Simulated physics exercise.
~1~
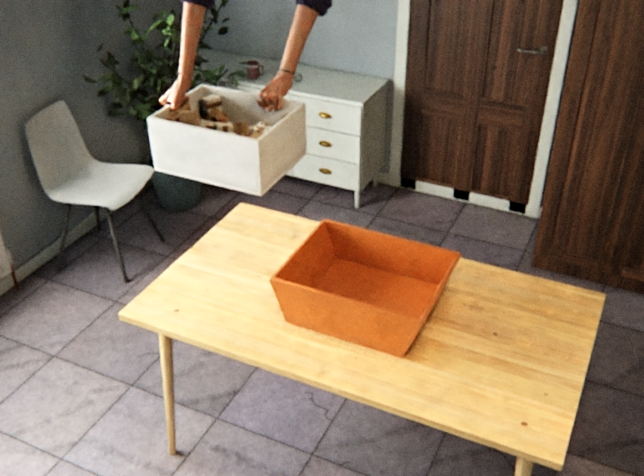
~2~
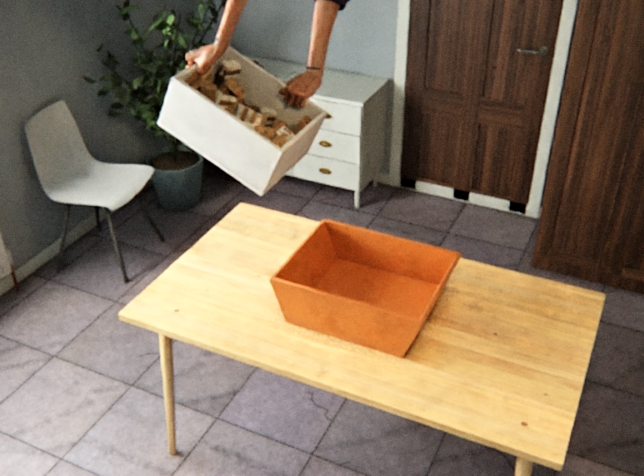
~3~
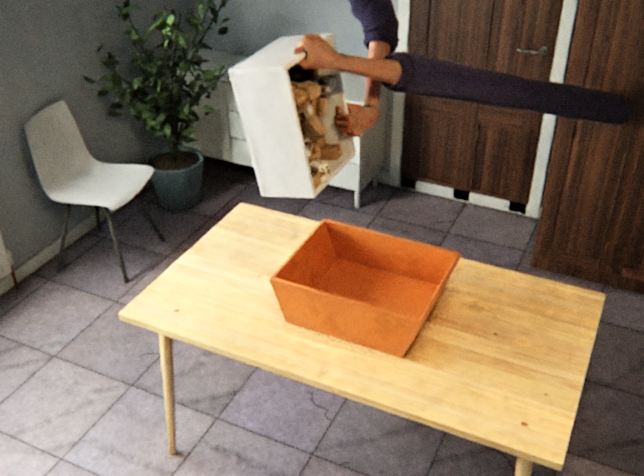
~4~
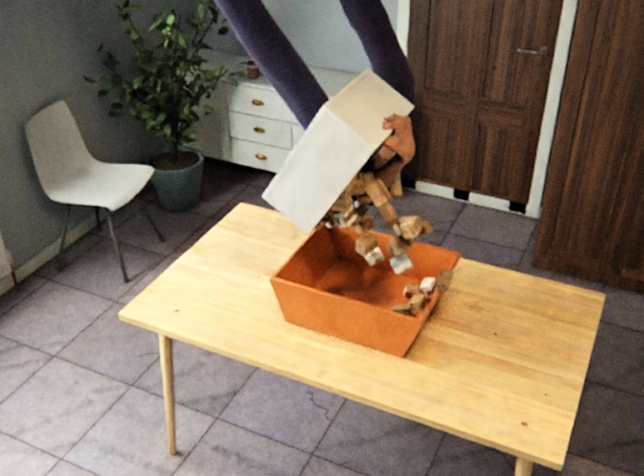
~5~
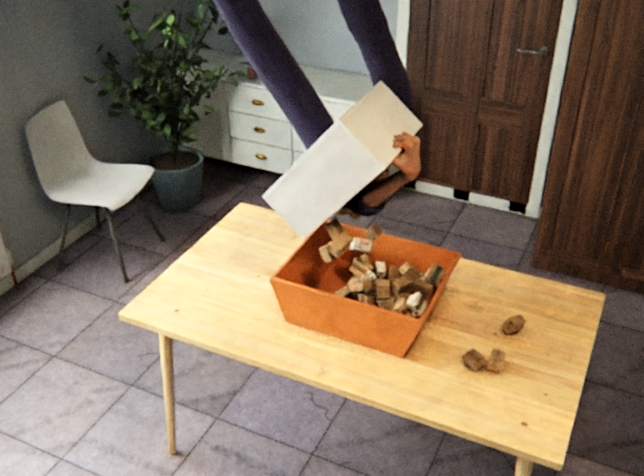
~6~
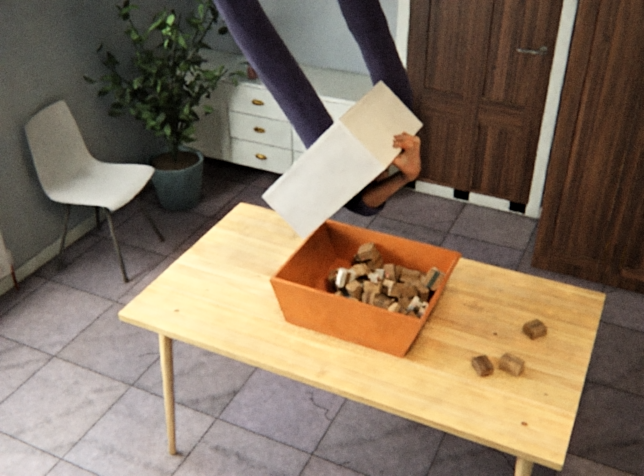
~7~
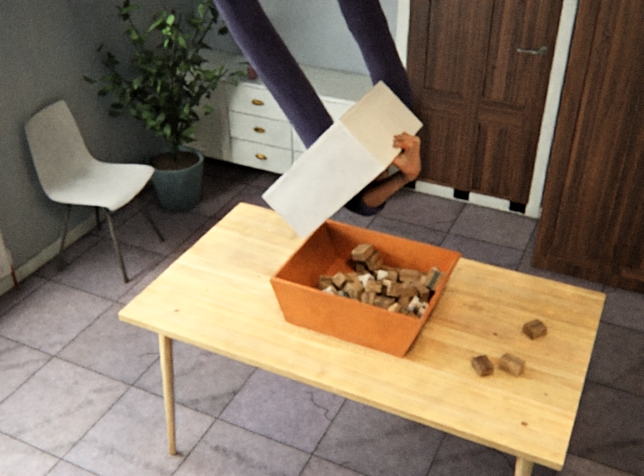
At the start, two hands hold a white crate of small brown parcels in the air, up and to the left of an empty orange tub on a wooden table. The hands tip the crate and carry it rightward, turning it steeply onto its side. Swung over the tub, it tilts further and the parcels tumble out in a stream. Most land in the tub, but three end up on the tabletop to its right. The last falling parcels settle in a heap inside, while the upturned crate is held still above the tub.
